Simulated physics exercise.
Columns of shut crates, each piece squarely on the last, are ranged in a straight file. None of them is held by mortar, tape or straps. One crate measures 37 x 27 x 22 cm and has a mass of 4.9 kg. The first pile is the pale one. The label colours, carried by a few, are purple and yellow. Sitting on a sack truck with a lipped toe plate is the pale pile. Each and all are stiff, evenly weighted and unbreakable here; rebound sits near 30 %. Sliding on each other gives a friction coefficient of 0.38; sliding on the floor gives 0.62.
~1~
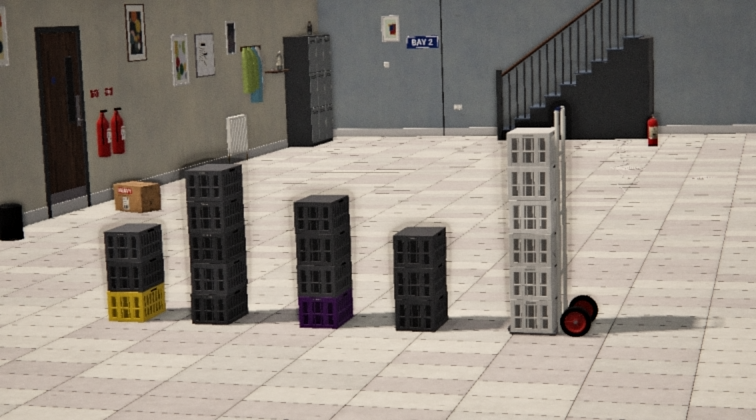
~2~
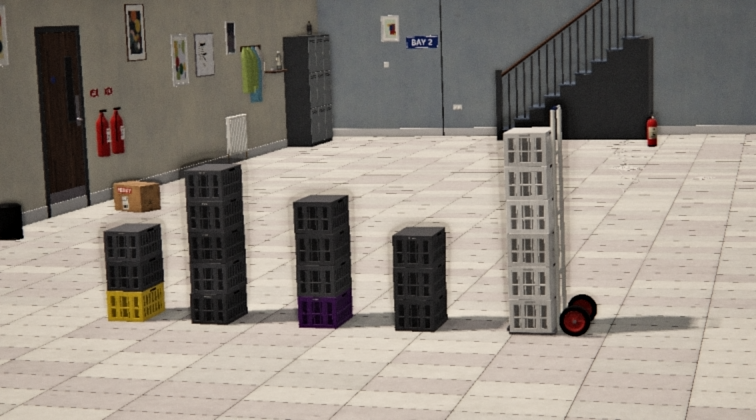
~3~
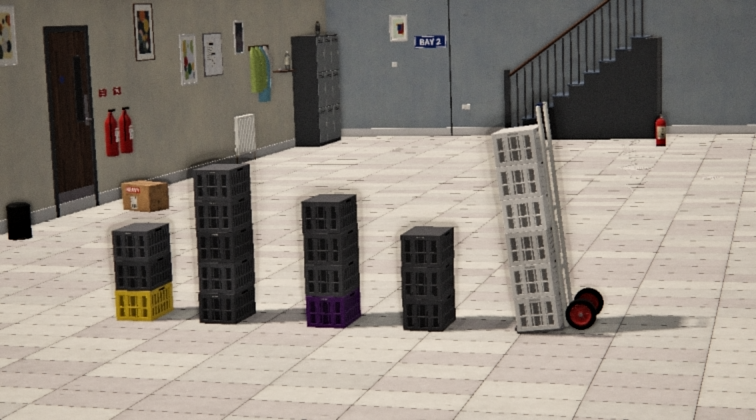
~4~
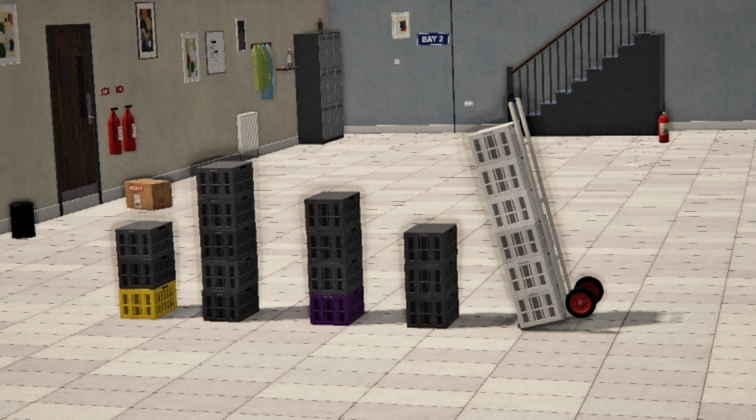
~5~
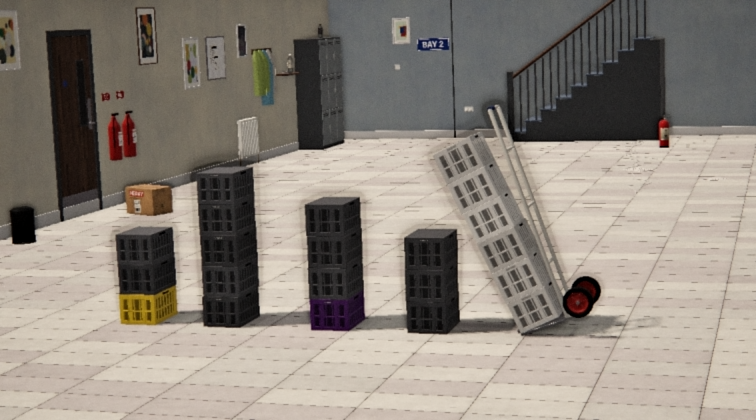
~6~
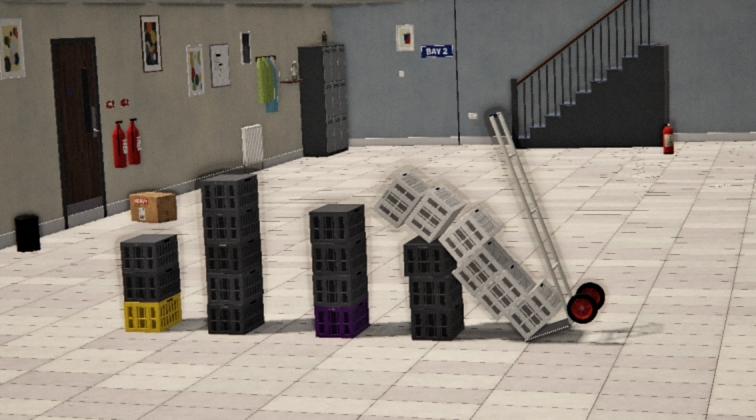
In a hall, a tall pale crate stack tilts left off its truck onto dark crates.
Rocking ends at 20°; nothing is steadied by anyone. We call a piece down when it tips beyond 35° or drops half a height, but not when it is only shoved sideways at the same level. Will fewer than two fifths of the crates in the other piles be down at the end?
Yes.
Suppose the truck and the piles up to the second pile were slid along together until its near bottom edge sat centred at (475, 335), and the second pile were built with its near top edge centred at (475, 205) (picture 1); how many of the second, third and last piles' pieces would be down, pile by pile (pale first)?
Down by pile: Second 4, third 2, last 0.
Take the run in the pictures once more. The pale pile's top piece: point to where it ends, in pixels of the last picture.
The top piece finishes near (365, 252).
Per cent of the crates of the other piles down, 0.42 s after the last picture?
By then 0 %.
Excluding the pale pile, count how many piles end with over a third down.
The answer is 0.
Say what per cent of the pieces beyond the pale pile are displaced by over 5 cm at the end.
Answer: 25 %.
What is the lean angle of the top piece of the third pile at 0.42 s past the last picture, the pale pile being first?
I'd say it's at some 0° by then.
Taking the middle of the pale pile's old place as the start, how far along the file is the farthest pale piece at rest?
About 130 cm along.
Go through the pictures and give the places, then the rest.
In the first frame (places mark the middle of the side facing us), truck frame (557, 155) 0° forward; yellow crate (125, 307); purple crate (318, 313); the rest undisturbed.
The second frame shows truck frame (554, 155) 1° forward; purple crate (317, 313).
The third frame shows truck frame (544, 151) 7° forward, top of the pale pile leaning 7°; purple crate (325, 312); the rest undisturbed.
The fourth frame shows truck frame (522, 145) 14° forward, top of the pale pile leaning 14°; purple crate (329, 310); the rest undisturbed.
The fifth frame shows truck frame (505, 151) 19° forward, top of the pale pile leaning 25°; purple crate (329, 315); the rest undisturbed.
The sixth frame shows truck frame (507, 158) 20° forward, top of the pale pile leaning 51°; purple crate (334, 323); yellow crate (142, 317); one has shifted.
Then, 0.14 s after the last picture, 6 of the pale pile down; none of the 15 other crates down, 3 disturbed.
Then, 0.42 s after the last picture, 6 of the pale pile down; none of the 15 other crates down, 6 disturbed.
At rest, 6 of the pale pile down; none of the 15 other crates down, 6 disturbed; purple crate unmoved; yellow crate unmoved. That is 0 per cent. As the last picture would show them, middles, purple crate near (341, 316), yellow crate near (153, 312).
